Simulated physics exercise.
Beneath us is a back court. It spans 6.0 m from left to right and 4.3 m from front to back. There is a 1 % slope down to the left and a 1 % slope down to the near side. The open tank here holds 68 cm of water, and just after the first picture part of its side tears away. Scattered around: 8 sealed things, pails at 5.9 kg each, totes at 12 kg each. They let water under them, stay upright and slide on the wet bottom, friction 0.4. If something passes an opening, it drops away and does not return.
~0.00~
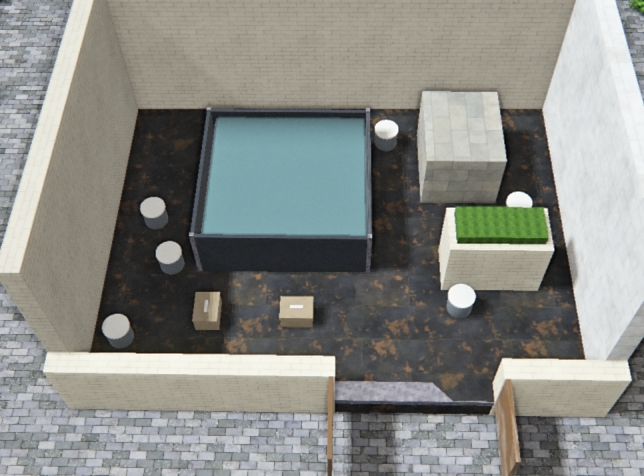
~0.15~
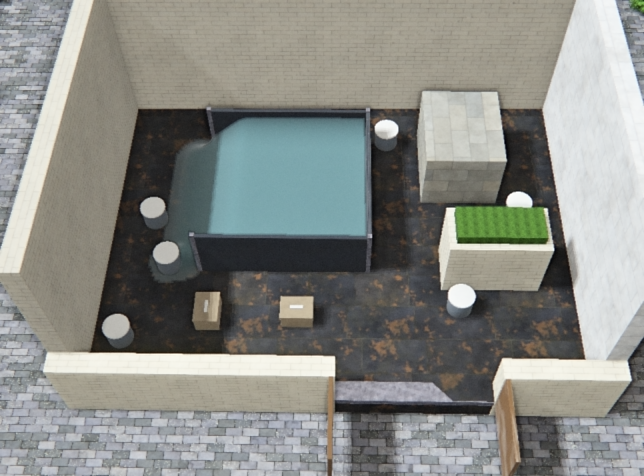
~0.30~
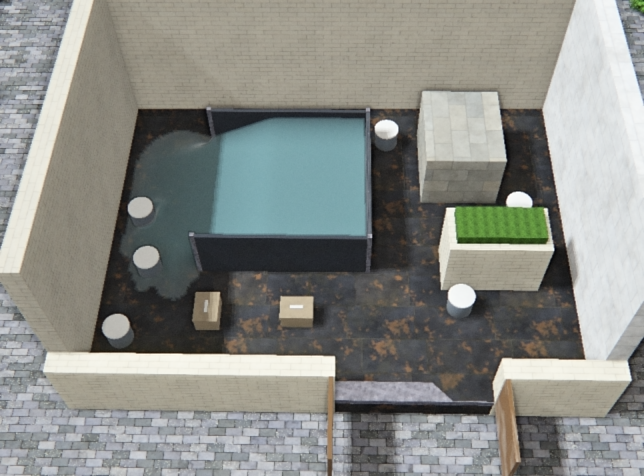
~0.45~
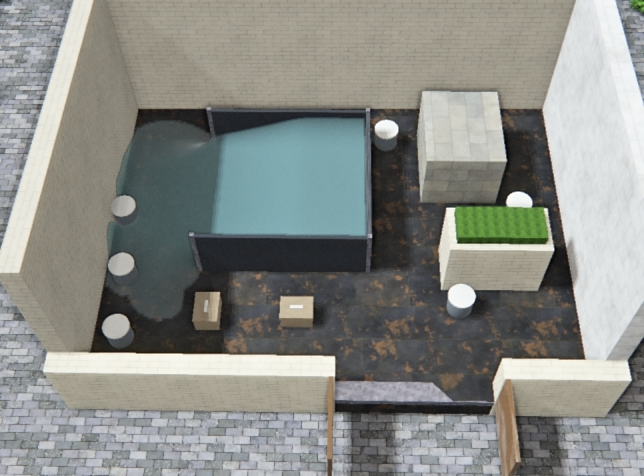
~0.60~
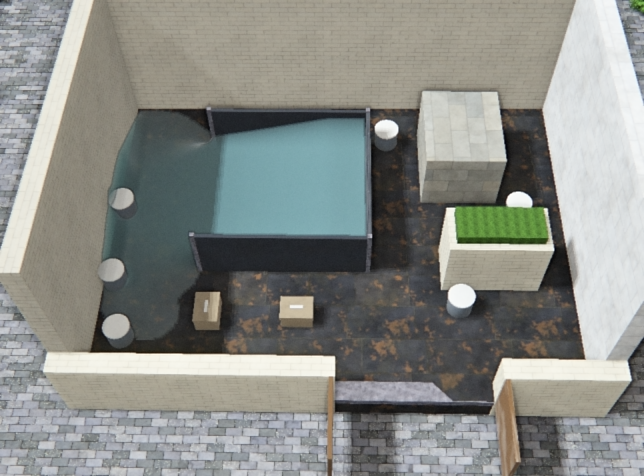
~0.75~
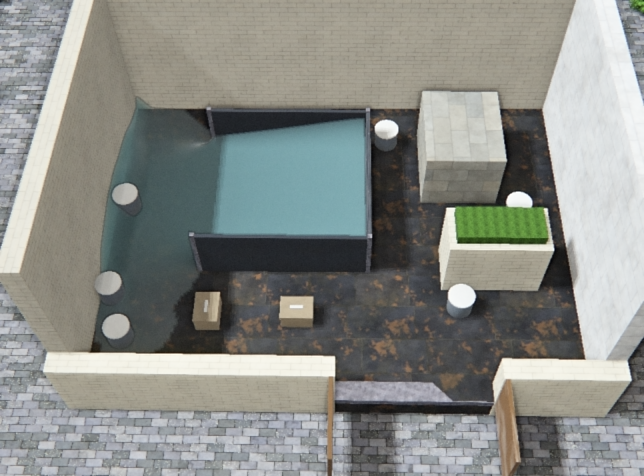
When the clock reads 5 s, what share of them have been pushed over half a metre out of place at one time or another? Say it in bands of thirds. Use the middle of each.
A person watching would say the great majority, two thirds or more.
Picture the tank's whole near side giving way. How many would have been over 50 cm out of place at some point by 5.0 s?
6.
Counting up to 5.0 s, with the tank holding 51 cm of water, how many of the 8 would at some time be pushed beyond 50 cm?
In that case the number is 7.
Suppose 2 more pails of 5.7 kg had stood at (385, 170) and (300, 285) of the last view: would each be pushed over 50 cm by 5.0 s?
Below, above.
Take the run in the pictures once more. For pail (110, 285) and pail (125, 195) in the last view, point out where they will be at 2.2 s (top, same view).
About (189, 325) for the first and (144, 314) for the second.
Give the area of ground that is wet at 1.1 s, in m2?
Around 8.5 m2 of it.
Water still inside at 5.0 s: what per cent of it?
Around 98 % of the water.
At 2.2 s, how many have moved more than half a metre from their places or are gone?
The number I get is 3.
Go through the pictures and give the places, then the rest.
A pail at (169, 252) rests on the ground; a pail at (153, 207) rests on the ground; 4.1 m2 under water; 0 of 8 have shifted, in the first picture.
A pail at (166, 252) rests on the ground, 3 cm from its start; a pail at (153, 207) rests on the ground; 5.1 m2 under water; 0 of 8 have shifted, in the second picture.
A pail at (146, 257) rests on the ground, 29 cm from its start; a pail at (140, 207), on the bottom, 16 cm from its start; 6.4 m2 under water; 2 of 8 have shifted, in the third picture.
A pail at (121, 263) rests on the ground, 60 cm from its start; a pail at (123, 205), afloat, 39 cm from its start; 7.4 m2 under water; 2 of 8 have shifted, in the fourth picture.
A pail at (111, 269), on the bottom, 74 cm from its start; a pail at (121, 198), afloat, 38 cm from its start; 7.9 m2 under water; 2 of 8 have shifted, in the fifth picture.
A pail at (108, 283), afloat, 84 cm from its start; a pail at (125, 193), afloat, 30 cm from its start; 8.2 m2 under water; 2 of 8 have shifted, in the sixth picture.
After 1.1 s 1 of 8 are over 50 cm from their spots; 2 afloat.
After 2.2 s 3 of 8 are over 50 cm from their spots; 2 afloat.
After 3.5 s 6 of 8 are over 50 cm from their spots; 1 afloat.
After 5.0 s 8 of 8 are over 50 cm from their spots, and 8 have been at some point; 5 afloat.
